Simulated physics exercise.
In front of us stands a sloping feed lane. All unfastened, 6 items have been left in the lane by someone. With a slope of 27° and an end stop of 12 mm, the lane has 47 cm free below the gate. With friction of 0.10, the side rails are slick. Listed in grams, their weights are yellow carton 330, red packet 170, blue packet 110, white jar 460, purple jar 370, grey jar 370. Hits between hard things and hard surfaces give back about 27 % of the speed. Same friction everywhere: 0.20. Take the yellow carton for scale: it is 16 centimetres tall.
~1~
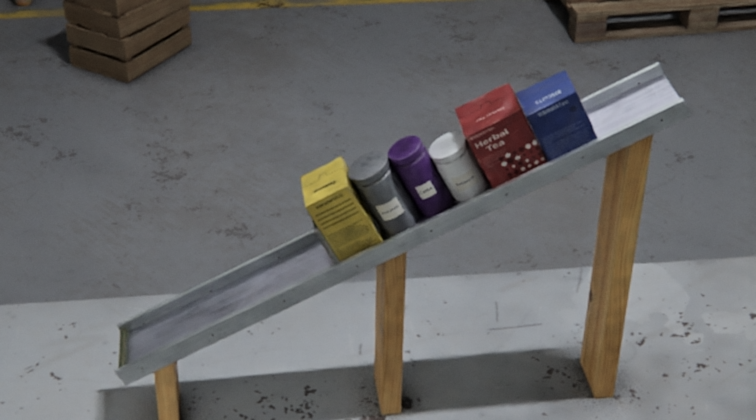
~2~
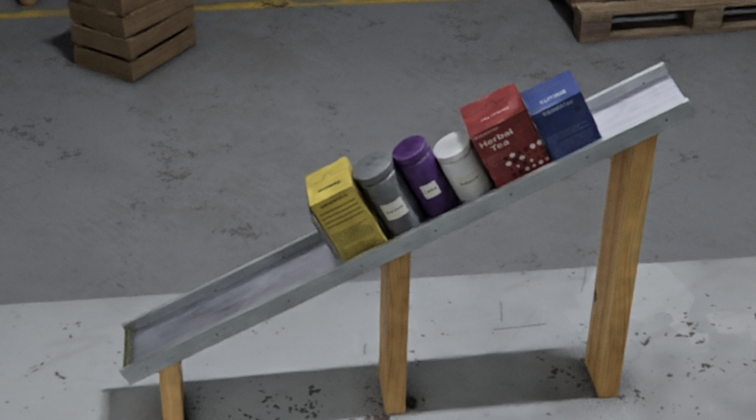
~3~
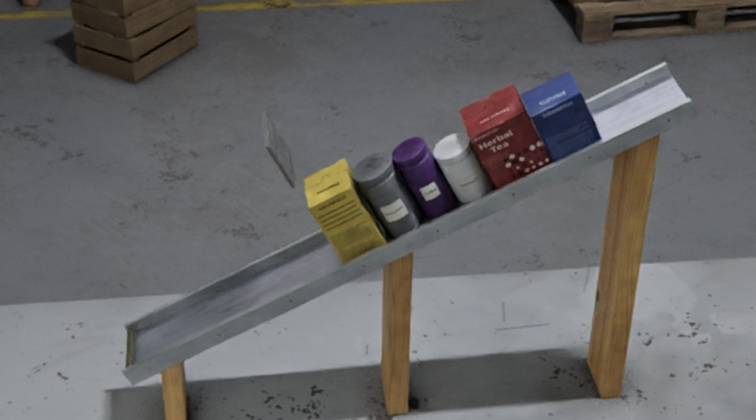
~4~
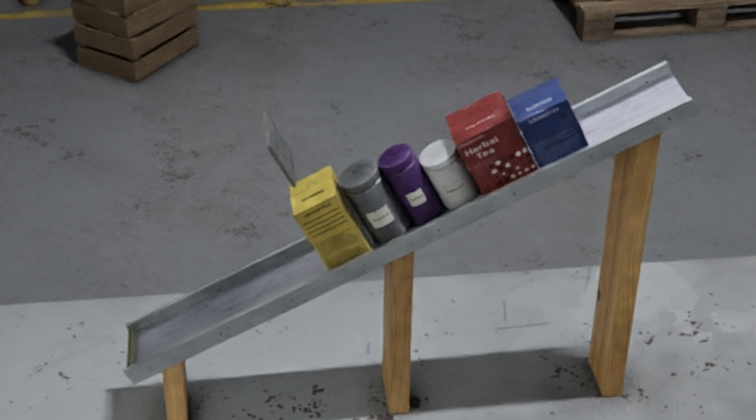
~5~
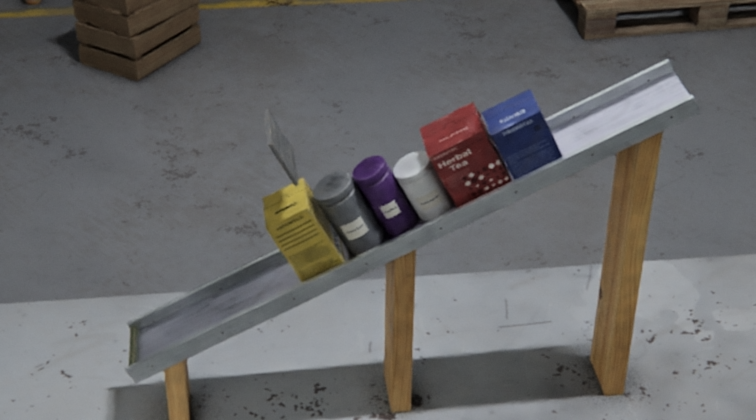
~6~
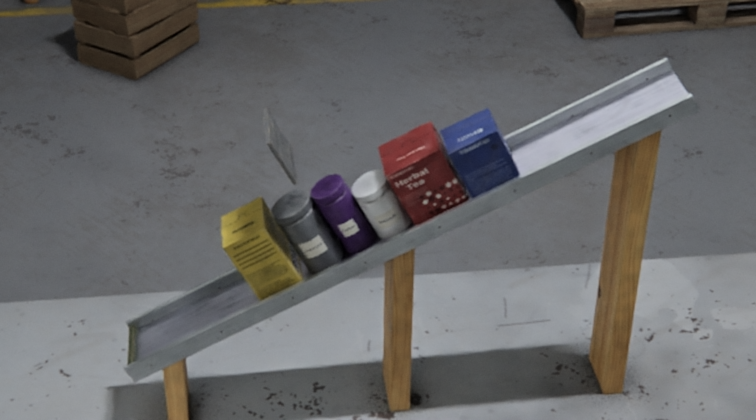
On a sloping metal chute above a concrete floor, a yellow carton, three jars and two packets sat in a row until a clear gate lifted, then they all slid down to the left together.
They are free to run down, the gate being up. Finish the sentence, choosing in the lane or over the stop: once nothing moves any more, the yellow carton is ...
... Over the stop.
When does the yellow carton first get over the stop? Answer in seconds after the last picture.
Time: Roughly 0.4 s.
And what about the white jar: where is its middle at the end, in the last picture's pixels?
In the last view, its centre sits near (150, 317).
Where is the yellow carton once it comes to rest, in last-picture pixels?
Close to (8, 404).
Then, 0.20 s on from there, leader 2 cm from the stop; yellow carton near (146, 308).
Then, 0.50 s on from there, yellow carton now over the stop; blue packet 48° off its base; red packet 48° off its base.
Then, 0.90 s on from there, grey jar now over the stop; blue packet on its side; white jar on its side.
In the end, over the stop, yellow carton, purple jar and grey jar; toppled in the lane, blue packet and white jar; the last one in the lane. In the last view, yellow carton near (8, 404).
